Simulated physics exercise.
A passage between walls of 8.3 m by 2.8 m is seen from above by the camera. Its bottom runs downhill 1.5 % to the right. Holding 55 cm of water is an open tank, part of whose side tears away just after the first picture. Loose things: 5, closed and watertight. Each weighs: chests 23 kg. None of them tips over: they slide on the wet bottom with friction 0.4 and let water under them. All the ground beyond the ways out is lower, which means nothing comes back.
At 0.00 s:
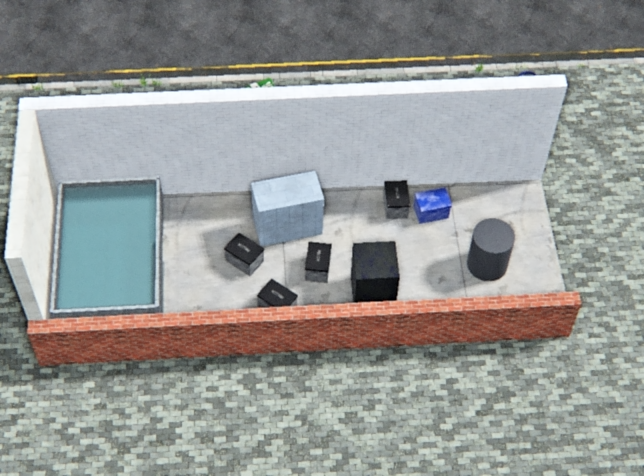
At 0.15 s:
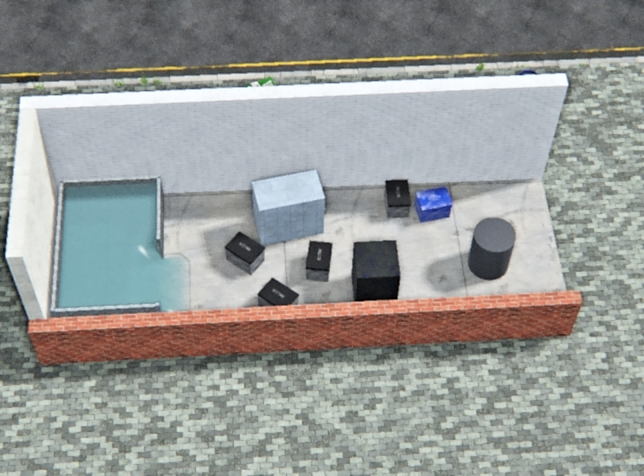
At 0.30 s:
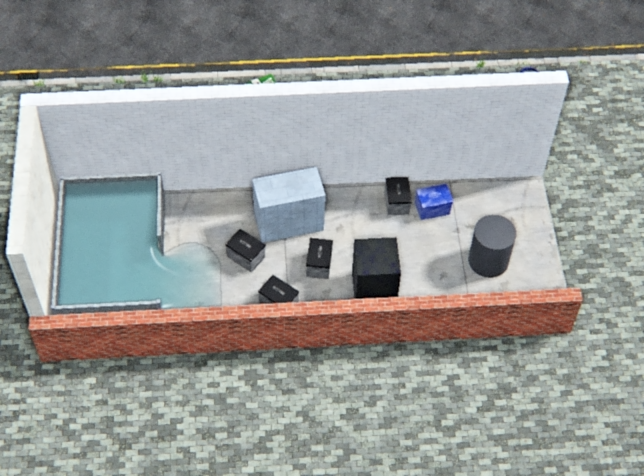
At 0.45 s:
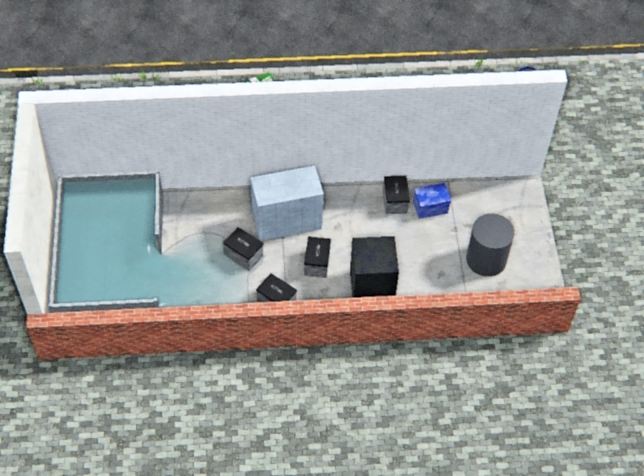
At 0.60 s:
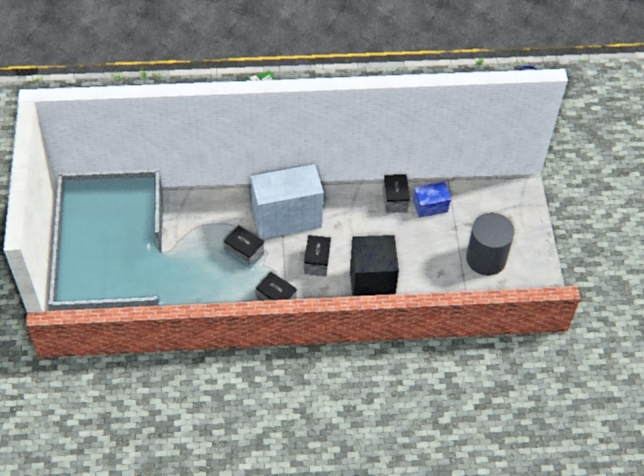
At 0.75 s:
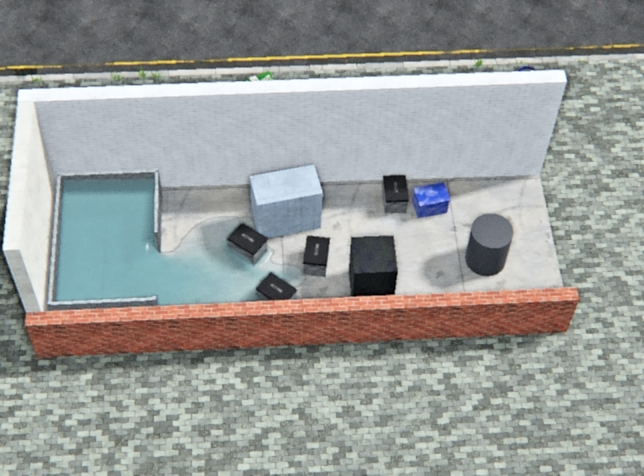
Teal water fills a walled tank at the left end of a narrow, pale-floored yard seen from above, with a red brick wall in front, a white wall behind and grey paving outside. To its right sit small black boxes, a pale blue-grey block, a large black cube, a blue chest and a dark cylinder. Part of the tank's right side opens, water spreads rightward around the nearest boxes, one shifts slightly, and the view drifts faintly.
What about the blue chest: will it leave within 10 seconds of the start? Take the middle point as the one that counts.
For the blue chest, it exits.
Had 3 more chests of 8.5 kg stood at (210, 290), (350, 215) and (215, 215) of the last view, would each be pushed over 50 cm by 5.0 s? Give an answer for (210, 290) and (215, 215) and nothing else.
One by one: A bigger shift, a smaller shift.
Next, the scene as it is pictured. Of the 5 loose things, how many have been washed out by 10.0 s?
Result: 5.
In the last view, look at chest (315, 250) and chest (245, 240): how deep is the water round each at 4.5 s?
I'd estimate 11 cm for the first and 11 cm for the second.
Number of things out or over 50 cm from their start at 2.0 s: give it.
The count is 3.
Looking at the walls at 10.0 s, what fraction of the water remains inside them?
Remaining: Approx. 54 per cent.
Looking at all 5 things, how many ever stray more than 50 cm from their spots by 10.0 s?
Count: 5.
After 2.0 s the blue chest is near (432, 194), 0.0 m from its start, aground; 0 of 5 are out; 1 afloat.
After 4.5 s the blue chest is near (545, 186), 2.0 m from its start, aground; 0 of 5 are out; 4 afloat.
After 7.0 s the blue chest has gone out; 4 of 5 are out; 0 afloat.
After 10.0 s the blue chest has gone out; 5 of 5 are out; 0 afloat.
